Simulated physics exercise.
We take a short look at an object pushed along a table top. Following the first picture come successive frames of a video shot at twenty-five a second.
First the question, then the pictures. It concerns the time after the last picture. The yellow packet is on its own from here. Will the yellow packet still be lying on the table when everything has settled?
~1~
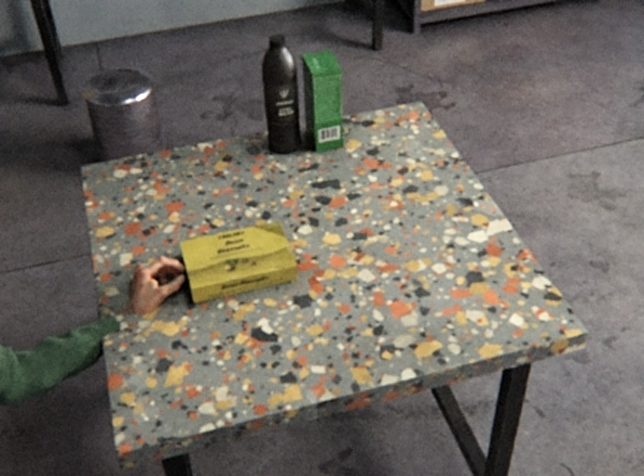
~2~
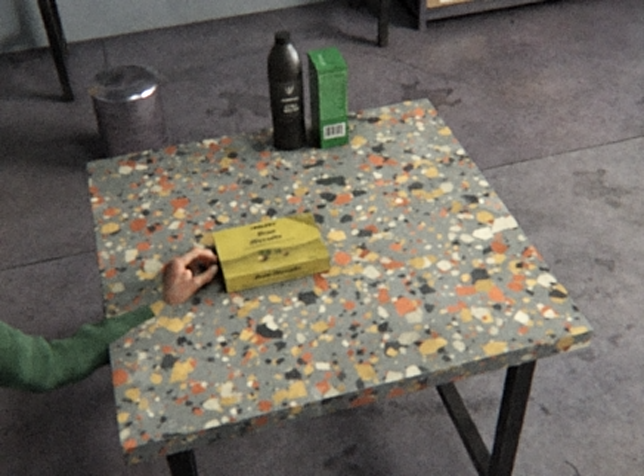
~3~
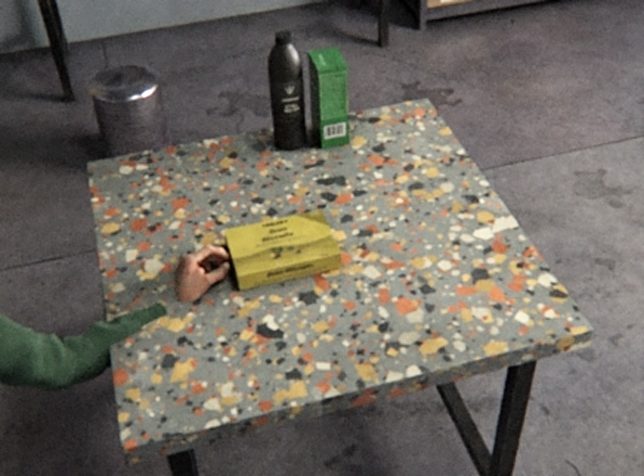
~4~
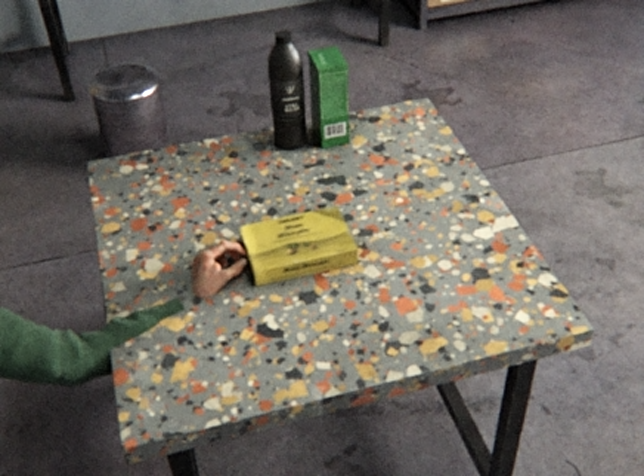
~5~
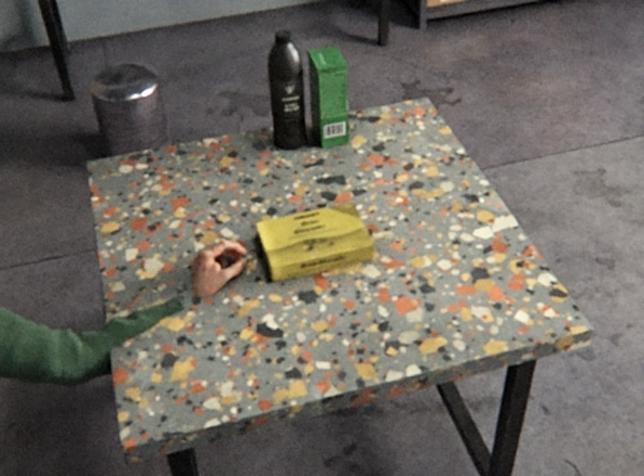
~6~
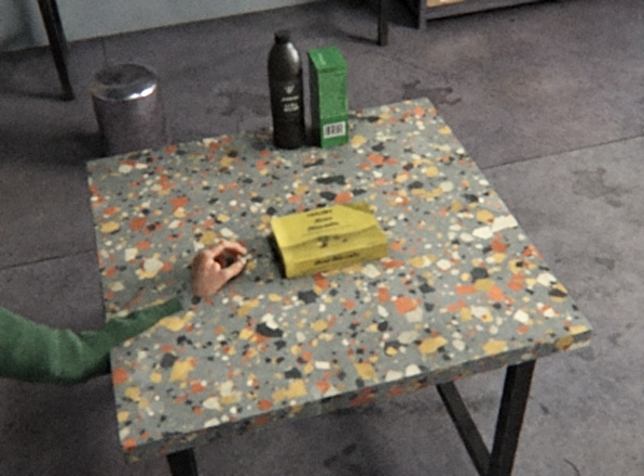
I'd say it never gets off the table.
Then, 0.10 s after the last picture, yellow packet slid a little near (351, 233).
Then, 0.20 s after the last picture, yellow packet slid about its own width near (357, 231).
At rest, moved from the start, yellow packet. Seen from the same camera at the end, yellow packet near (357, 231).
